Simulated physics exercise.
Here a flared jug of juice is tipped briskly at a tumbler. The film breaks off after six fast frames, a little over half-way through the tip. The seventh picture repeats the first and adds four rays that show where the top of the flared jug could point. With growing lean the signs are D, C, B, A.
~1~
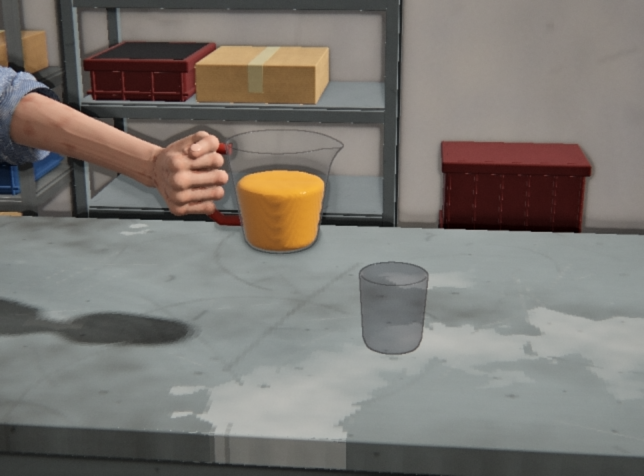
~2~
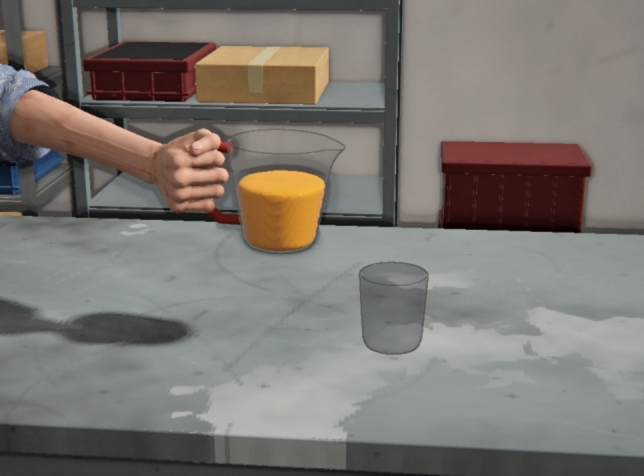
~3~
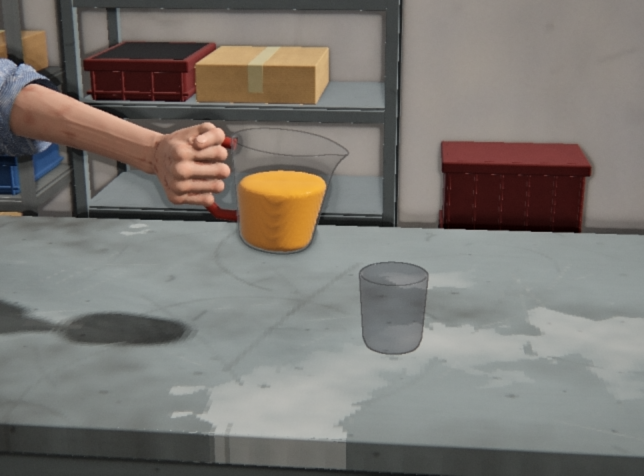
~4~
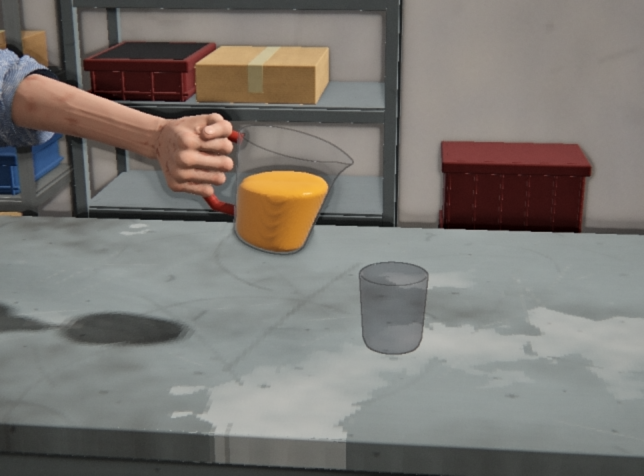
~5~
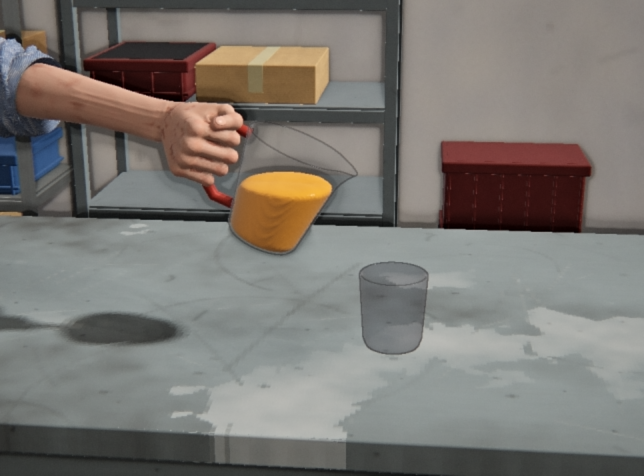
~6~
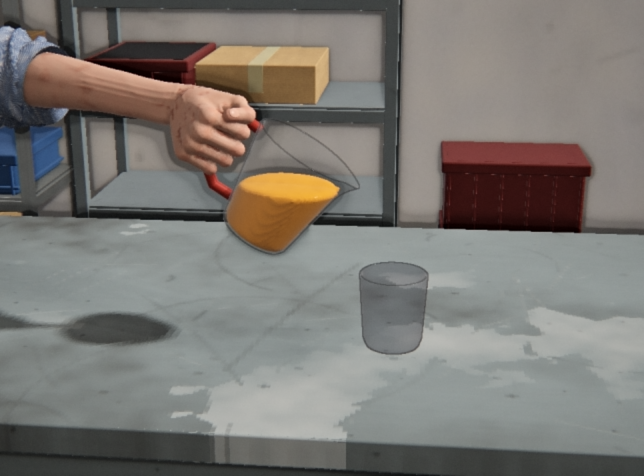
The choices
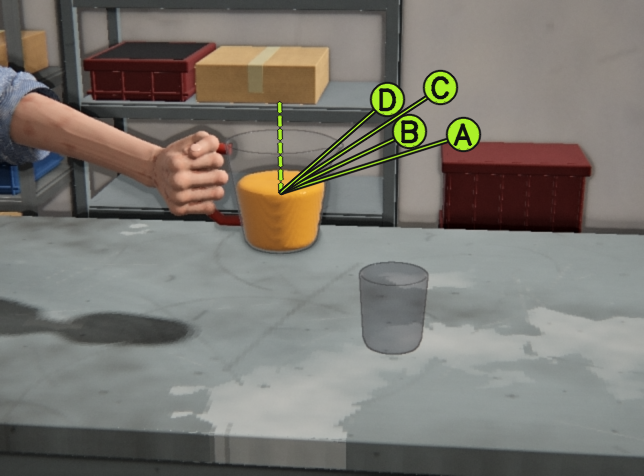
The video shows a hand holding a flared clear jug of orange juice by its red handle, upright at first and then tilting steadily to the right, while an empty tumbler stands still on the worn grey table.
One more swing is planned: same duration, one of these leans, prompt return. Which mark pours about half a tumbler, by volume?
Line B does it best.
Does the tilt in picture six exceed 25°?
Yes.
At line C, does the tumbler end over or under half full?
Under.
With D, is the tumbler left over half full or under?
Under.
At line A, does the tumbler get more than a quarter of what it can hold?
Yes, clearly.
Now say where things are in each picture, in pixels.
In the first frame, upright, lip at (342, 145); rim of the tumbler round (394, 273); nothing has left yet.
In the second frame, upright, lip at (343, 147); nothing has left yet.
In the third frame, tipped about 7°, lip at (347, 153); nothing has left yet.
In the fourth frame, tipped about 14°, lip at (352, 162); nothing has left yet.
In the fifth frame, tipped about 23°, lip at (356, 173); nothing has left yet.
In the sixth frame, tipped about 33°, lip at (359, 186); nothing has left yet.
In lime, A at (447, 140); B at (394, 139); C at (426, 97); D at (374, 110).
With A, the tumbler ends with about 76 % of what it can hold.
With B, the tumbler ends with about 53 % of what it can hold.
With C, the tumbler ends with about 31 % of what it can hold.
With D, the tumbler ends with about 13 % of what it can hold.
